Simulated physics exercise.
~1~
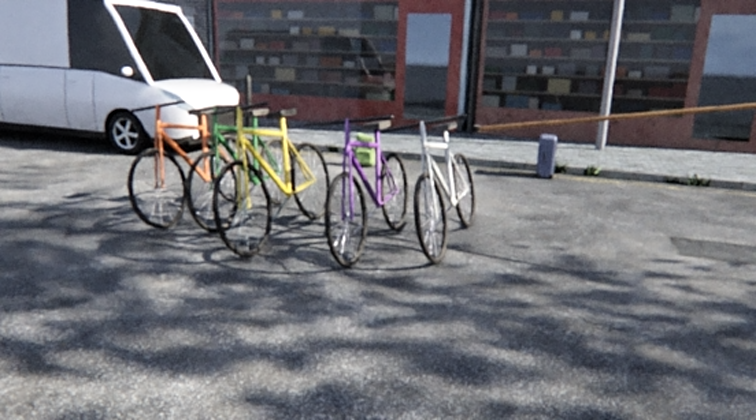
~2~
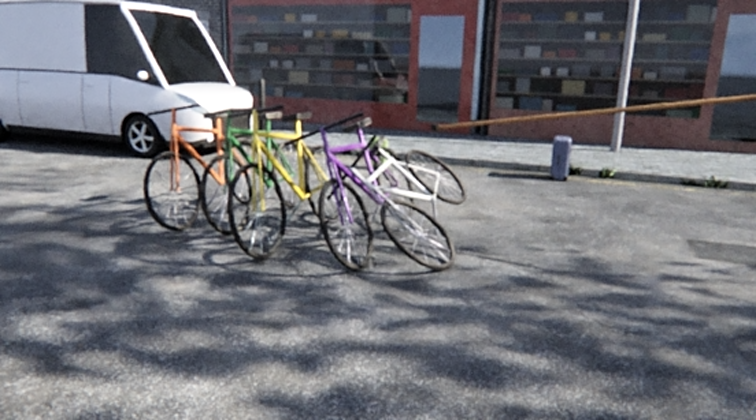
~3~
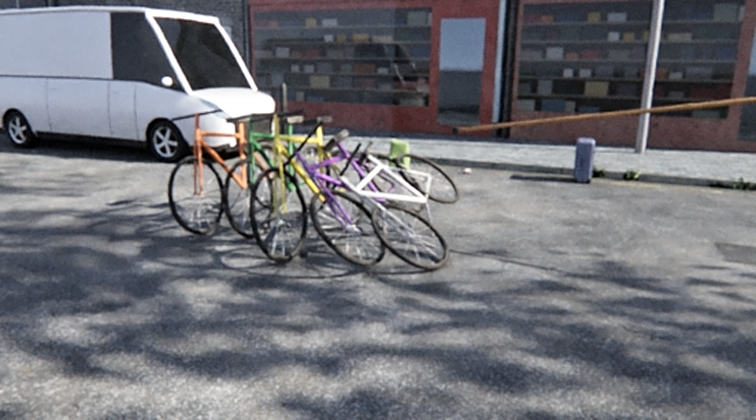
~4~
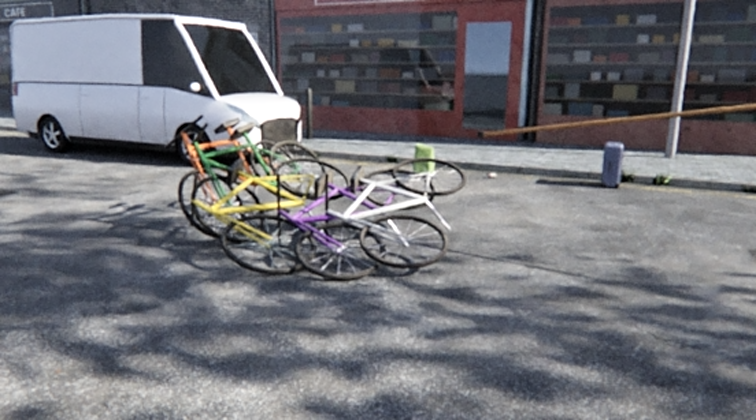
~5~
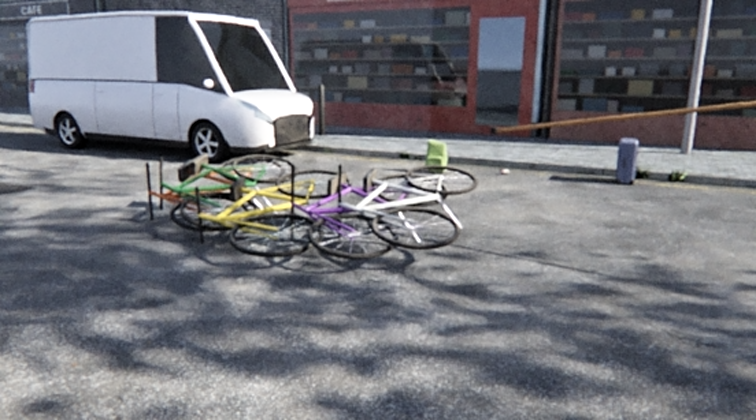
Five parked bicycles toppling one after another from the white one to the orange, all ending heaped on the street.
